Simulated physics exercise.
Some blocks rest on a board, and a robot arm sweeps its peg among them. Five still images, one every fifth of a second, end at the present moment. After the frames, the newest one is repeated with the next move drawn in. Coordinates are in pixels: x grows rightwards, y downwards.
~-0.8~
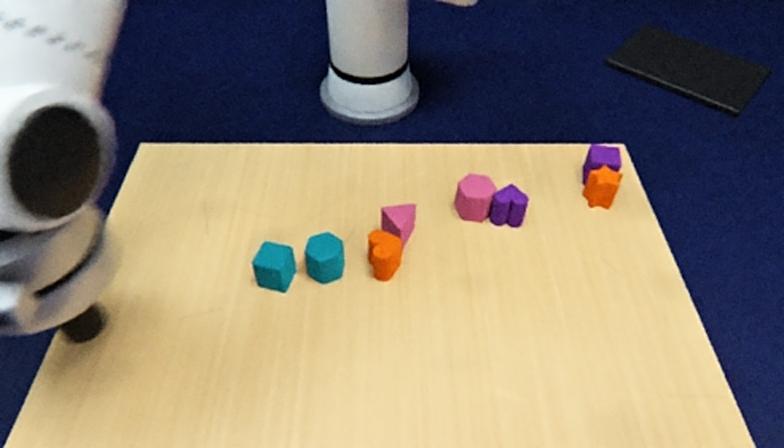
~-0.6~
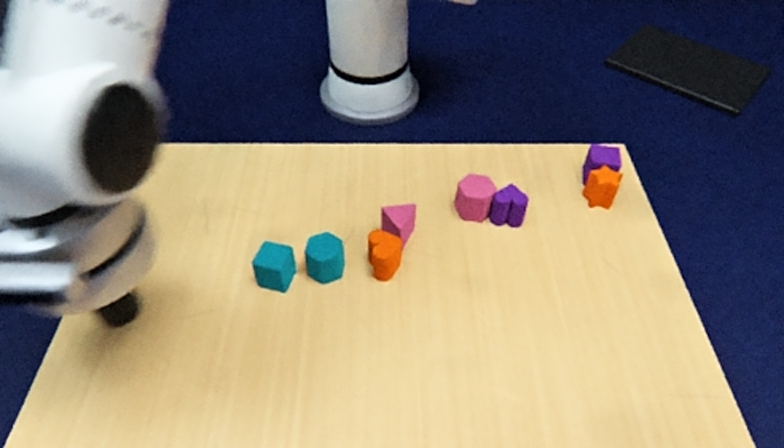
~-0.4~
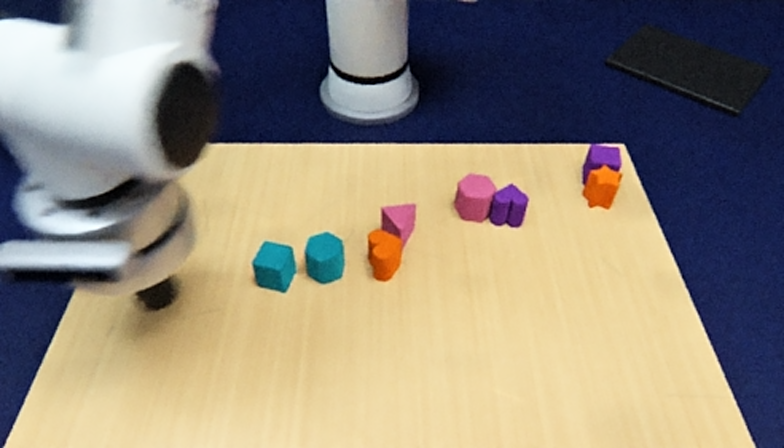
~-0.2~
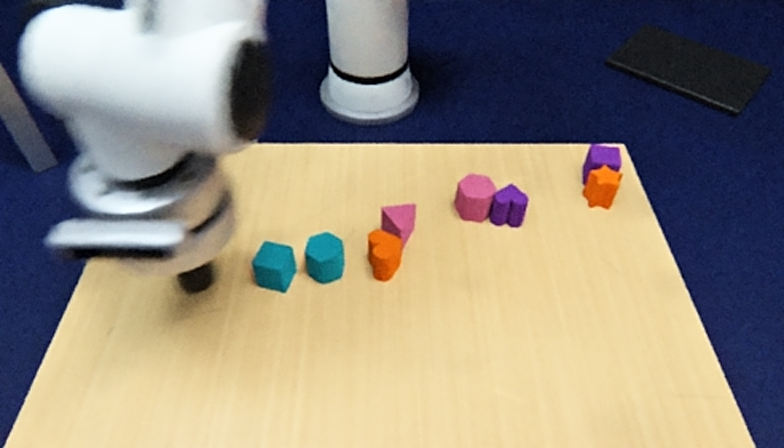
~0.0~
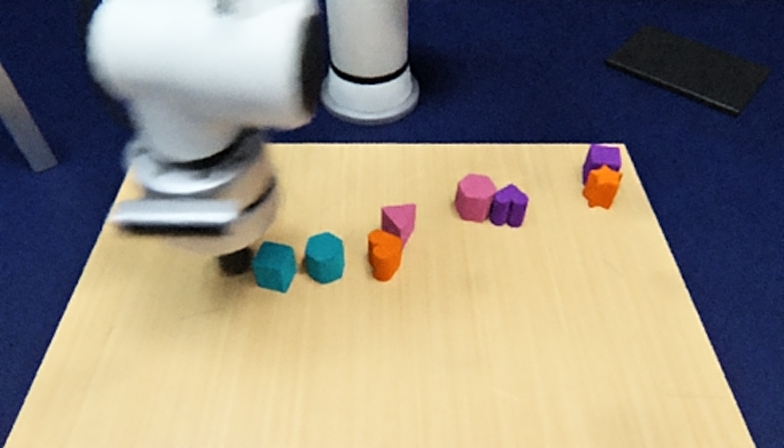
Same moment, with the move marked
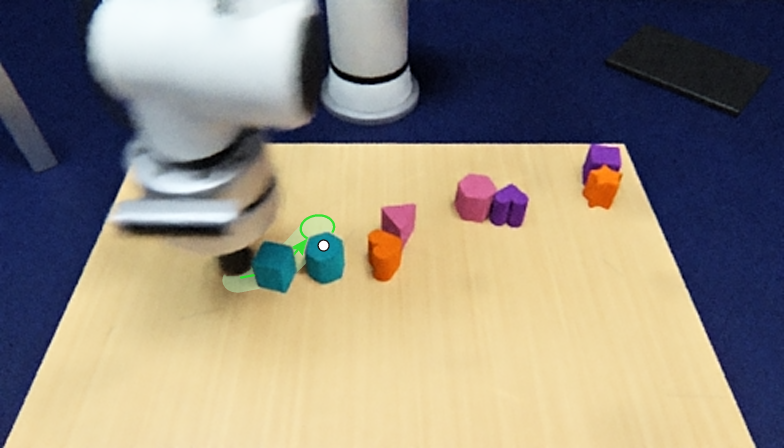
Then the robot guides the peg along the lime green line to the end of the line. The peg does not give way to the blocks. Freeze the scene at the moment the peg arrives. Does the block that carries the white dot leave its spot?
Yes, that is how it ends up.
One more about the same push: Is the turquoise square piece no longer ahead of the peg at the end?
Yes, I think so.
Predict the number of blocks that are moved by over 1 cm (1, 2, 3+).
I predict two.
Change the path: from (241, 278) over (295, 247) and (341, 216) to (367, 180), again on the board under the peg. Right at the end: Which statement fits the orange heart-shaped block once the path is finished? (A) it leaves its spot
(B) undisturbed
B: Undisturbed.
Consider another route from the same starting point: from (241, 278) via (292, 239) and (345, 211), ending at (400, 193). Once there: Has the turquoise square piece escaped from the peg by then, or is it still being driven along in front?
The peg has moved past the turquoise square piece by the time the path ends.
The drawn path runs from (241, 278) via (275, 269) and (299, 249), ending at (317, 228); the dot is on the turquoise six-sided block.
What follows on the original path. One third of the way, peg at (272, 253); turquoise square piece at (303, 251); turquoise six-sided block at (341, 244).
Two thirds of the way, peg at (296, 233); turquoise square piece at (321, 240), turned 25° clockwise; turquoise six-sided block at (359, 244), turned 15° clockwise; orange heart-shaped block at (389, 241).
At the end, peg at (315, 212); turquoise square piece at (320, 238), turned 35° clockwise; turquoise six-sided block at (359, 244), turned 15° clockwise; orange heart-shaped block at (389, 241); pink triangle not moved.
